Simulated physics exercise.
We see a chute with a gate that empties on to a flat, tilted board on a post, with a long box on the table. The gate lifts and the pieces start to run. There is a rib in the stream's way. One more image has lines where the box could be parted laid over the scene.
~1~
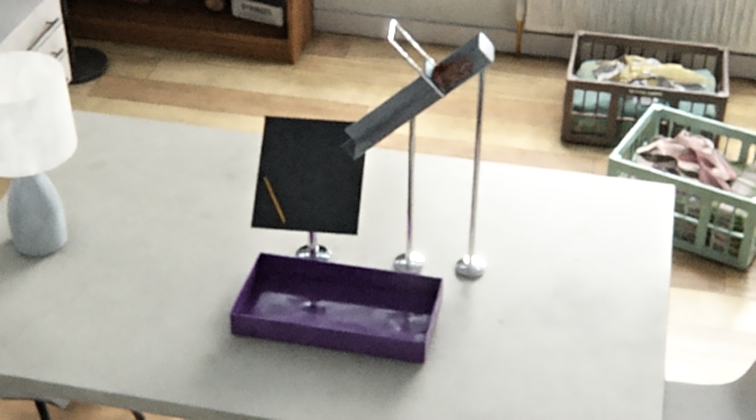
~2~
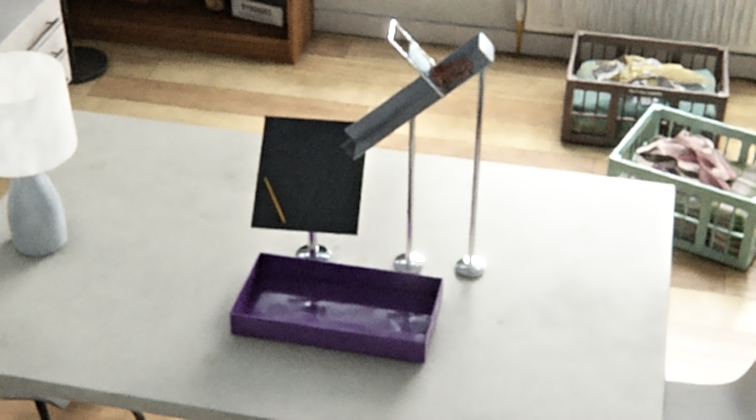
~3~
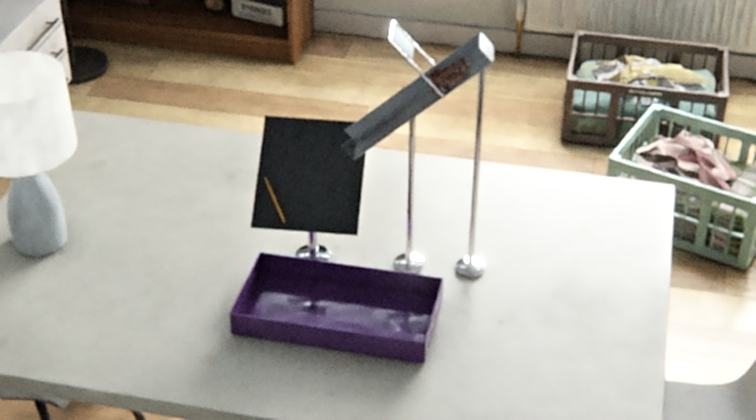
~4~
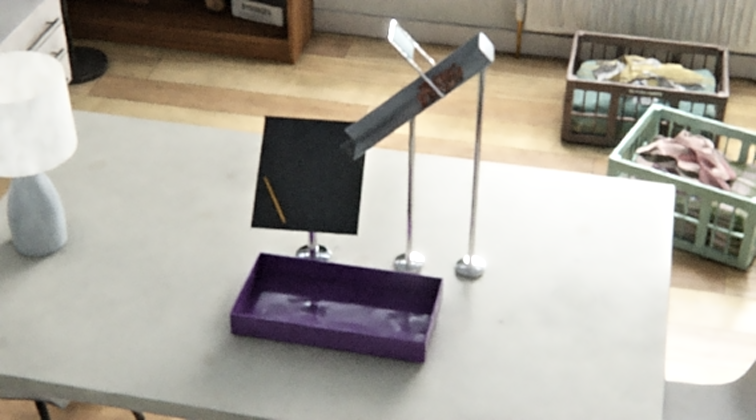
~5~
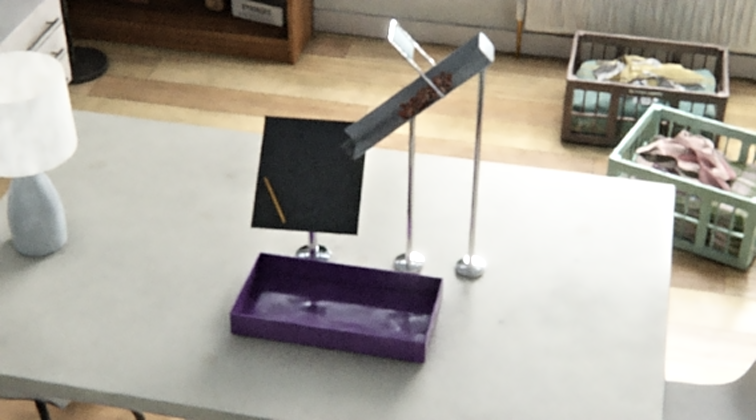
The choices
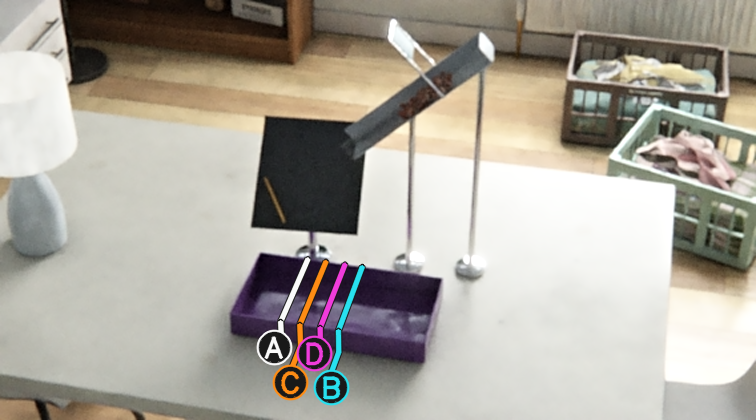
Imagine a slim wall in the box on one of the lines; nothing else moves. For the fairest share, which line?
Best: A.
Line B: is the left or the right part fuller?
Left.
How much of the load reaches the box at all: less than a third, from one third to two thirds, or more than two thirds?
It is more than two thirds.
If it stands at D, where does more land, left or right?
More lands on the left.
On the marked copy, line A crosses the front rim at (280, 321); line B crosses the front rim at (338, 330); line C crosses the front rim at (300, 324); line D crosses the front rim at (320, 327).
For line A, of what is caught, roughly half on the left of the divider, roughly half on the right.
For line B, of what is caught, every piece on the left of the divider, not one piece on the right.
For line C, of what is caught, almost all on the left of the divider, just a few on the right.
For line D, of what is caught, almost all on the left of the divider, just a few on the right.
